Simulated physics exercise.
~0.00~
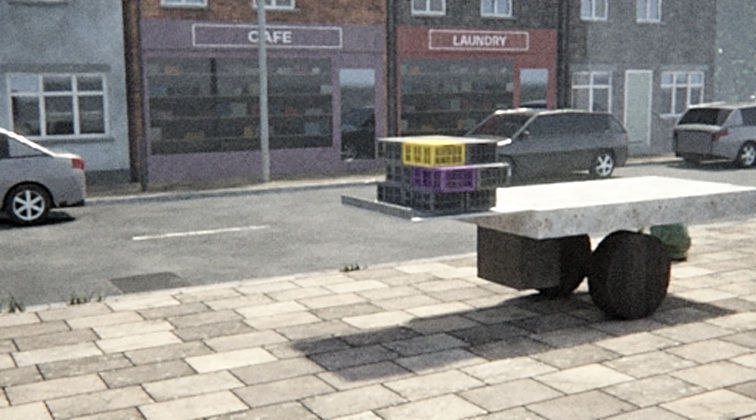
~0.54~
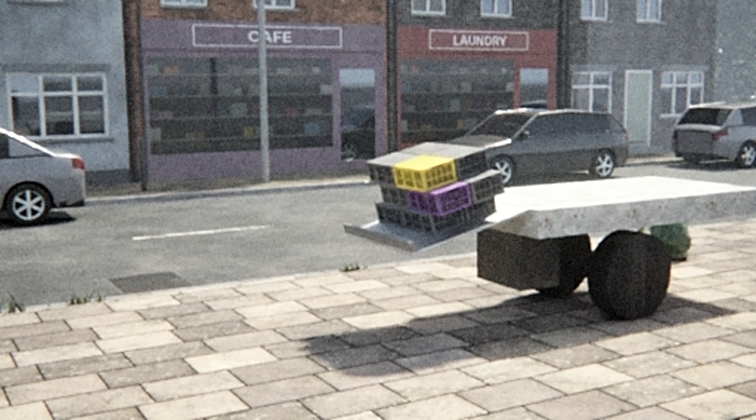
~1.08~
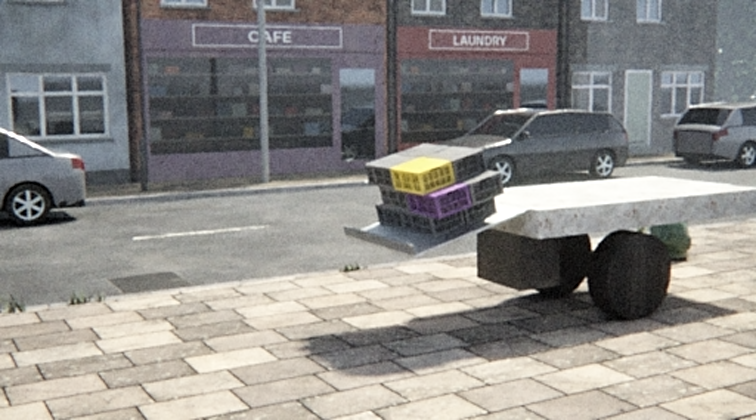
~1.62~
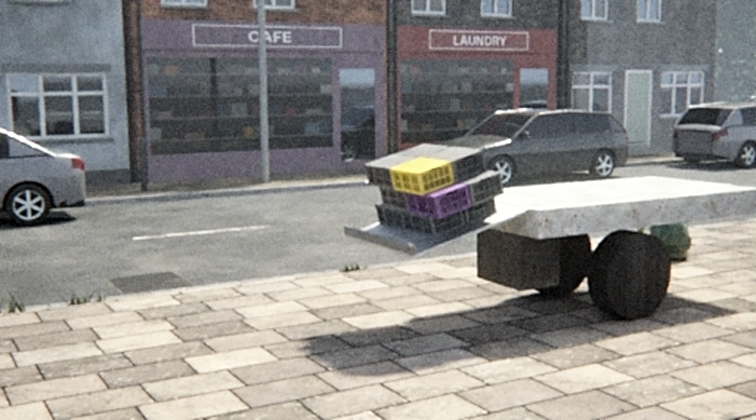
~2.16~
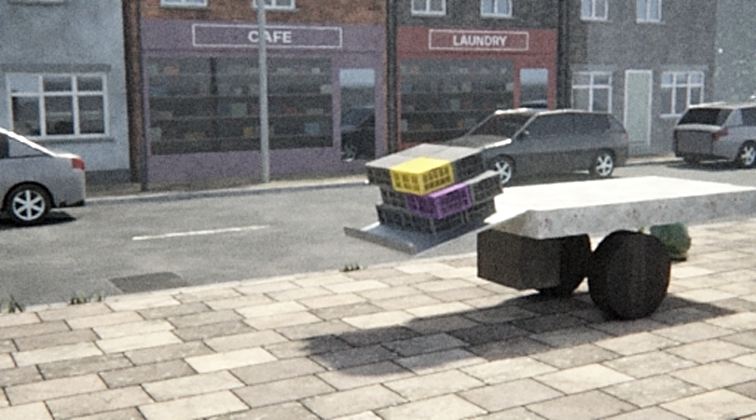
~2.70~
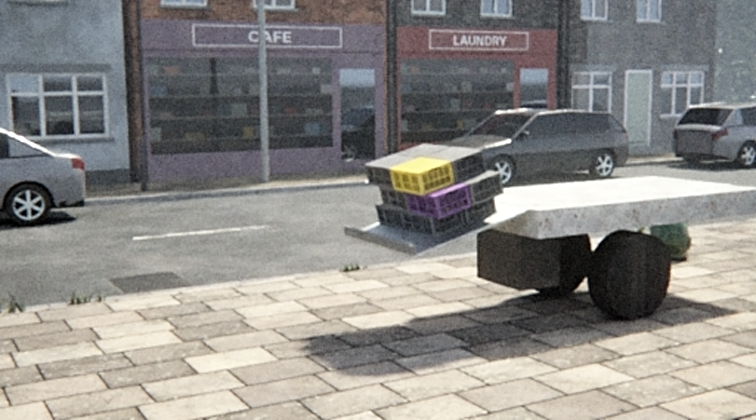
A small stack of dark crates, with a yellow one near the top and a purple one below it, sits on a thin grey flap at the left end of a pale flat-bed with dark wheels. A fixed view from the paved side looks across the road to a cafe, a laundry and parked cars. The flap's left edge drops, tilting the crates down to the left. The upper crates shift slightly leftward, leaving the pile a little uneven. Then everything stays still, with the leaning stack still resting on the sloping flap and nothing fallen.
